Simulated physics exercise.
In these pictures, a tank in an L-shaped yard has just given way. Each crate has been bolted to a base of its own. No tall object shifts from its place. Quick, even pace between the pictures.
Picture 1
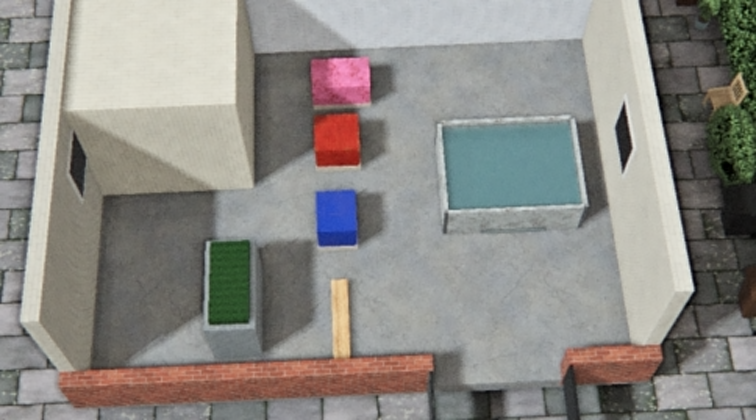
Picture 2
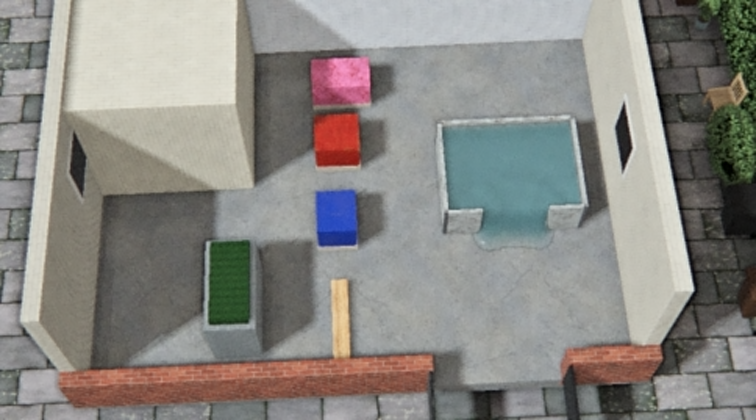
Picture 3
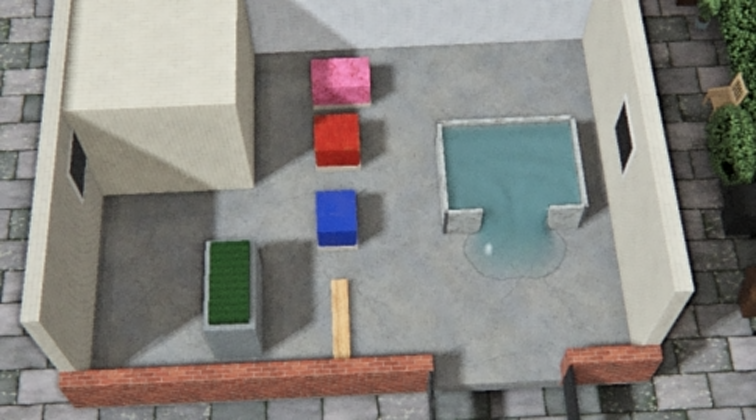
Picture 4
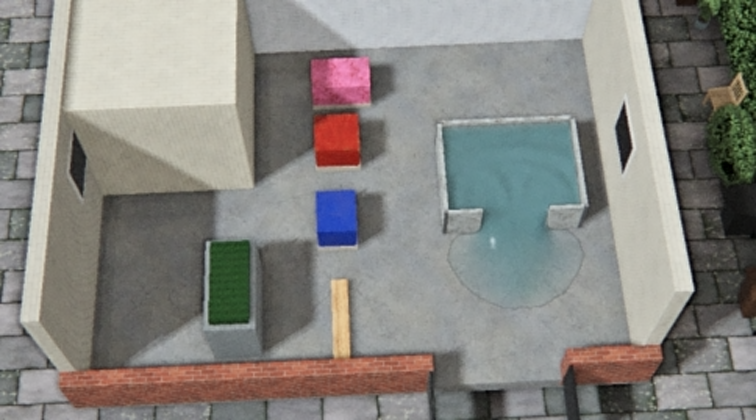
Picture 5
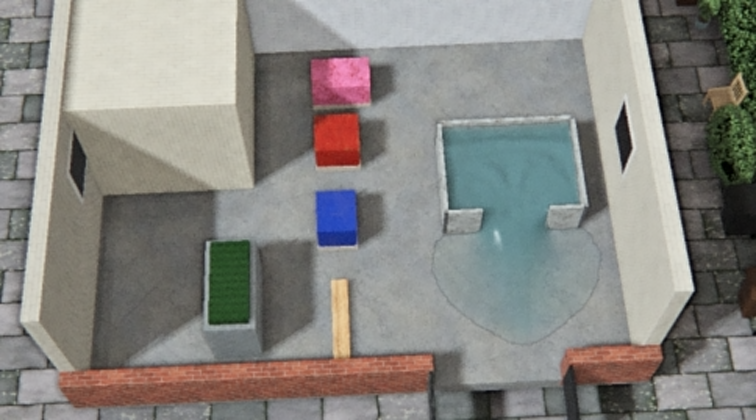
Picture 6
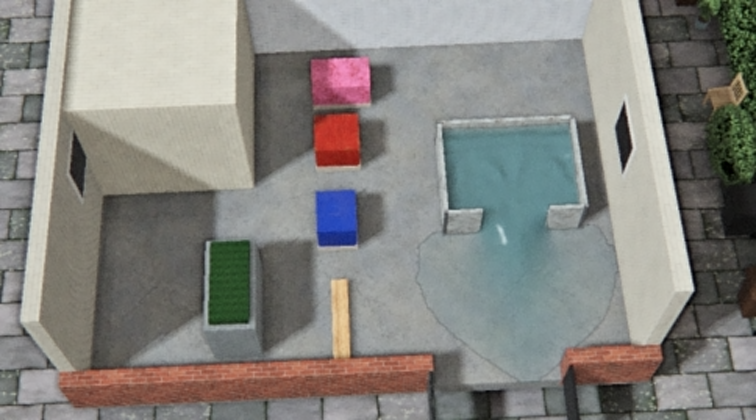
In a walled yard with colored blocks, water bursts through a gap in a tank's near wall and spreads across the grey floor.
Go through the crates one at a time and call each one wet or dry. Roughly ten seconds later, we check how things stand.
The red crate is dry. The pink crate is dry. The blue crate is dry.
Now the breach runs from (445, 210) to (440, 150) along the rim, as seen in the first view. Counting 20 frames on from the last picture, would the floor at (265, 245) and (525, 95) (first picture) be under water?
Going point by point, the first is waterlogged and the second is high and dry.
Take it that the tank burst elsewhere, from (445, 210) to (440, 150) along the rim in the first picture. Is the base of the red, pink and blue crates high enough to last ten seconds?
Here's how it goes: The red is swamped, the pink is left untouched, and the blue is swamped.
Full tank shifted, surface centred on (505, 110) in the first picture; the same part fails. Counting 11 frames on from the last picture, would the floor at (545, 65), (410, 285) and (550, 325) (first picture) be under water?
As listed: Free of water, flooded, under water.
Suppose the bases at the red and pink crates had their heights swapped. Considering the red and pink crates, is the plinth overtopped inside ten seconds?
Red crate untouched, pink crate untouched.
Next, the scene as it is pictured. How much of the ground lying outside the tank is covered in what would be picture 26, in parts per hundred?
My estimate is roughly 30 percent.
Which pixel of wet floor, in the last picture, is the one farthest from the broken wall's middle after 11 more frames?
The farthest point of the front sits at (289, 377).
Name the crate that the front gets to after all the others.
My answer is the crate marked pink.
A moment on, water covers 20 % of the floor; the red crate not reached, the pink crate not reached, the blue crate not reached.
Next, water covers 25 % of the floor; the red crate not reached, the pink crate not reached, the blue crate not reached.
Then, water covers 30 % of the floor; the red crate not reached, the pink crate not reached, the blue crate water round its plinth.
Later, water covers 40 % of the floor; the red crate water round its plinth, the pink crate not reached, the blue crate water round its plinth.
In the end, water covers 55 % of the floor; the red crate stayed above the water, the pink crate stayed above the water, the blue crate stayed above the water.
